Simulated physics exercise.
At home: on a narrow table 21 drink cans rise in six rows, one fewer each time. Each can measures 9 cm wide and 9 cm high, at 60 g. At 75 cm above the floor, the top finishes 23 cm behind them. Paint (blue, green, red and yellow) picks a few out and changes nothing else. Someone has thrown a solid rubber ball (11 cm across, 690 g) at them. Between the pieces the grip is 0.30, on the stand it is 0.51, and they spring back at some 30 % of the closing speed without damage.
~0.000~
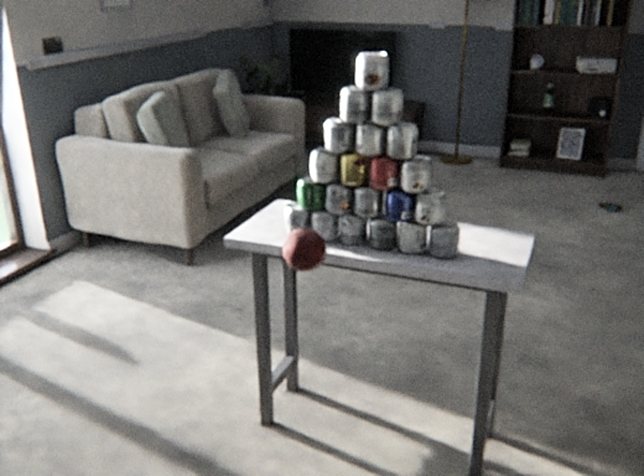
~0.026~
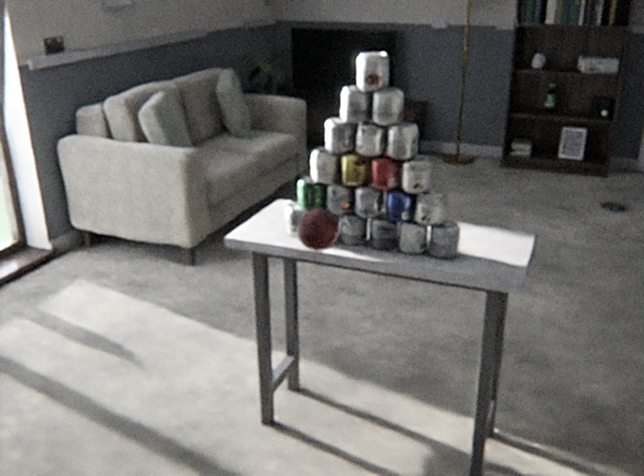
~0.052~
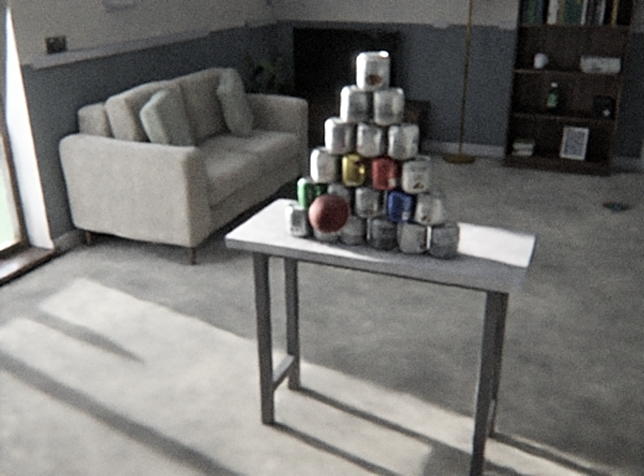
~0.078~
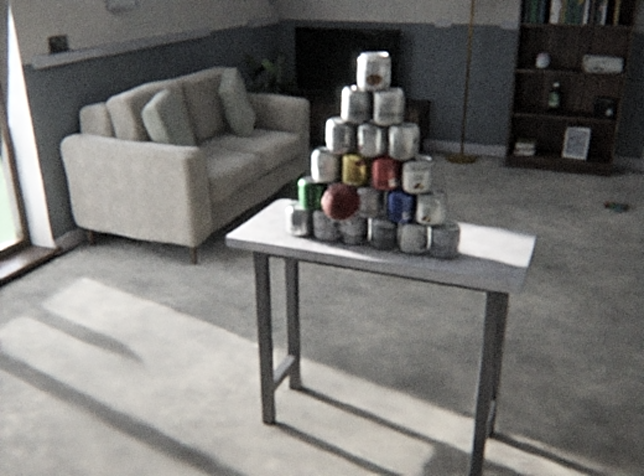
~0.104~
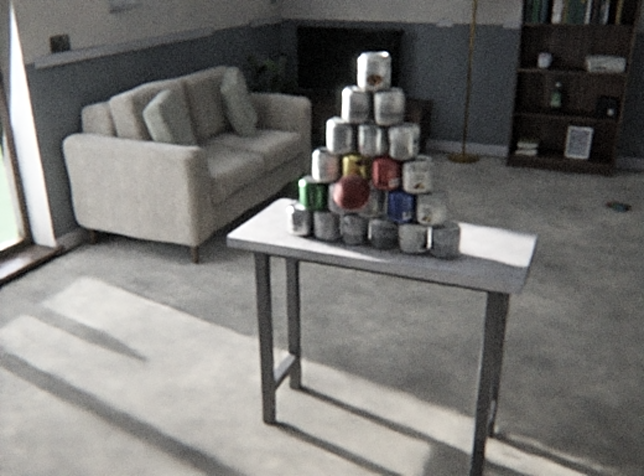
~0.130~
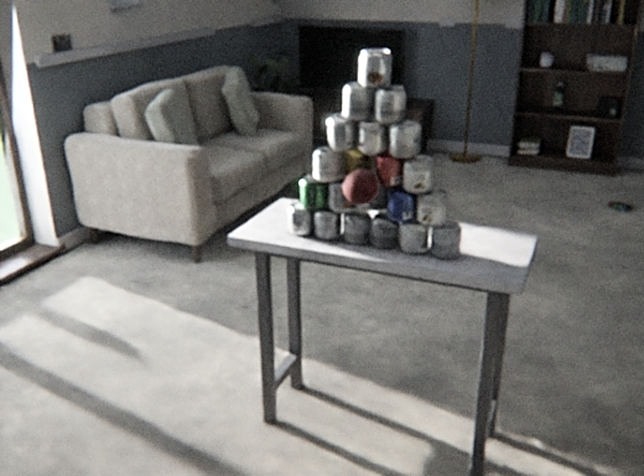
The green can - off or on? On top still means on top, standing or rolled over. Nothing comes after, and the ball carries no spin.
I reckon it sticks around.
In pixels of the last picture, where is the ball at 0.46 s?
Estimated pixel: About (423, 222).
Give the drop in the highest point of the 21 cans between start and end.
Around 28 centimetres.
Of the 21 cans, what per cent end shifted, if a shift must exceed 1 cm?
It comes to 60 percent shifted.
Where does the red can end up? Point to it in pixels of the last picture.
It ends up centred close to (565, 325).
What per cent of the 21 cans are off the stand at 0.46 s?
By then, 15 per cent.
After 0.46 s, ball still moving; 3 of the 21 cans off the stand; green can 52 mm from its place; yellow can 74° from how it stood, 36 cm lower.
After 1.13 s, ball still moving; 7 of the 21 cans off the stand; green can 52 mm from its place; yellow can on its side.
In the end (1.7 s), ball rolling away; 8 of the 21 cans off the stand; green can 52 mm from its place; red can on its side; yellow can on its side. From the last view, middles, green can near (299, 191), red can near (565, 325).
